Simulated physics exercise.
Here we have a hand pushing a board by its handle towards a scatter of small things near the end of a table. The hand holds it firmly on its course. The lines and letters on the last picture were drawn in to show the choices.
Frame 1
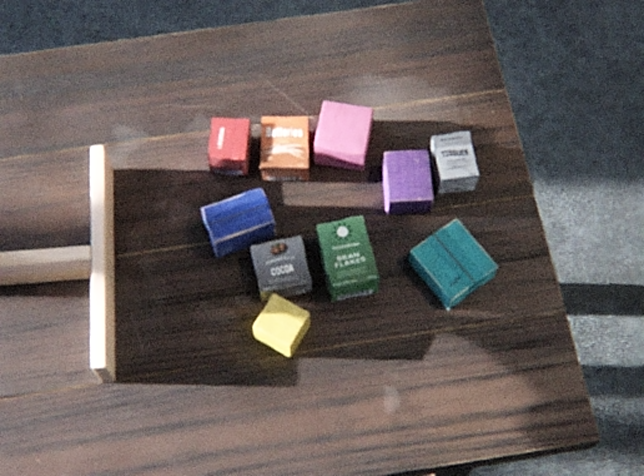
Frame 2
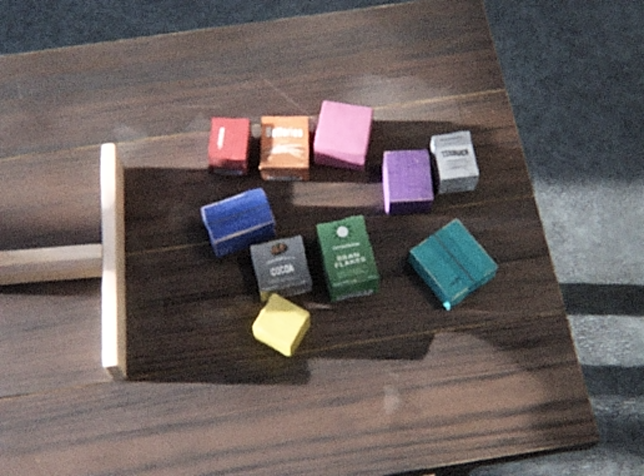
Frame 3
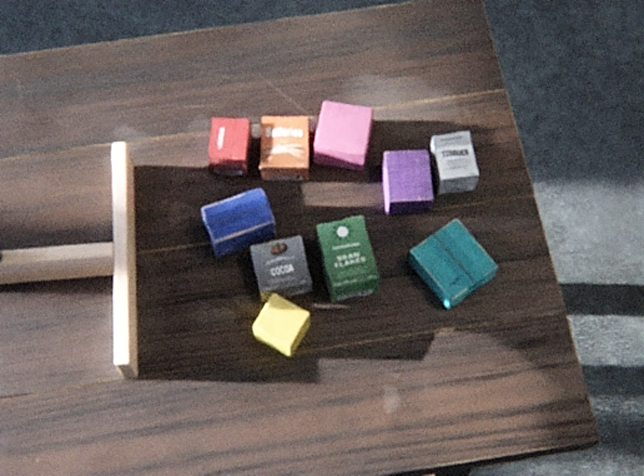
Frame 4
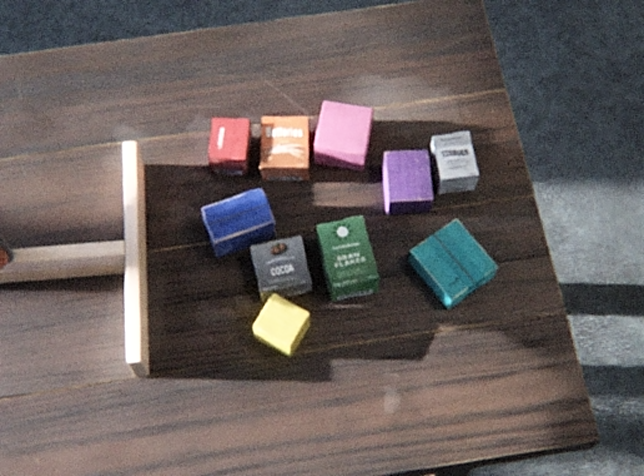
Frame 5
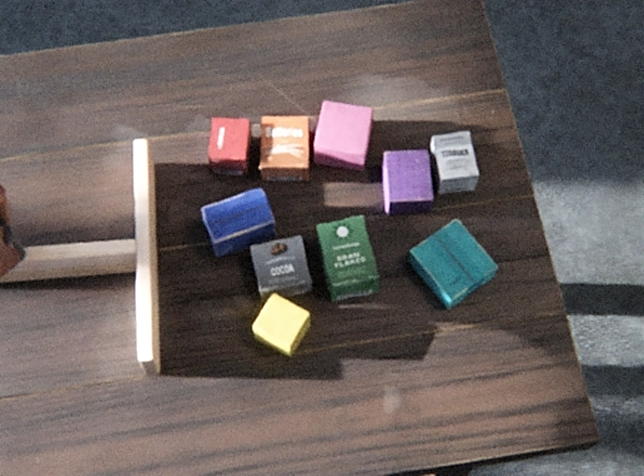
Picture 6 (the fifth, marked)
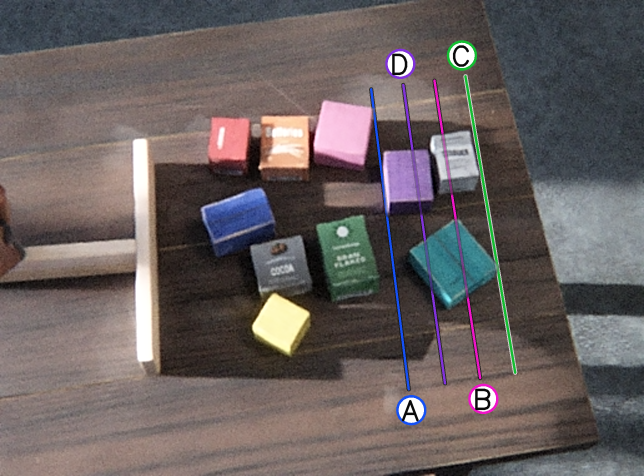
A pale wooden board on a handle slides slowly to the right across a dark wood tabletop, toward a scatter of small colourful boxes and blocks. As it advances, a hand gripping the handle comes into view at the left edge, and the board draws closer to the blue and red pieces, which stay still.
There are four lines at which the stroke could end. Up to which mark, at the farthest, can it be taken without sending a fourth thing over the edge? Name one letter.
Up to line D.
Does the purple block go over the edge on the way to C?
By then, yes.
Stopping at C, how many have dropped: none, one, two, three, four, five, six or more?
By then, six or more.
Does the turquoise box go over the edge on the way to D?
Yes.
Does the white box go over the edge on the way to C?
Yes.
On the marked copy, A at (389, 229); B at (456, 220); C at (489, 215); D at (423, 224).
With D. Early on, board (246, 230); yellow block (289, 325); red box (267, 143).
Further on, board (345, 216); white box (495, 170); turquoise box (499, 273).
At the end, board (421, 205); white box over the edge; pink block over the edge; three fallen.
As for the rest, A is within the limit but short; B drops four; C drops six.
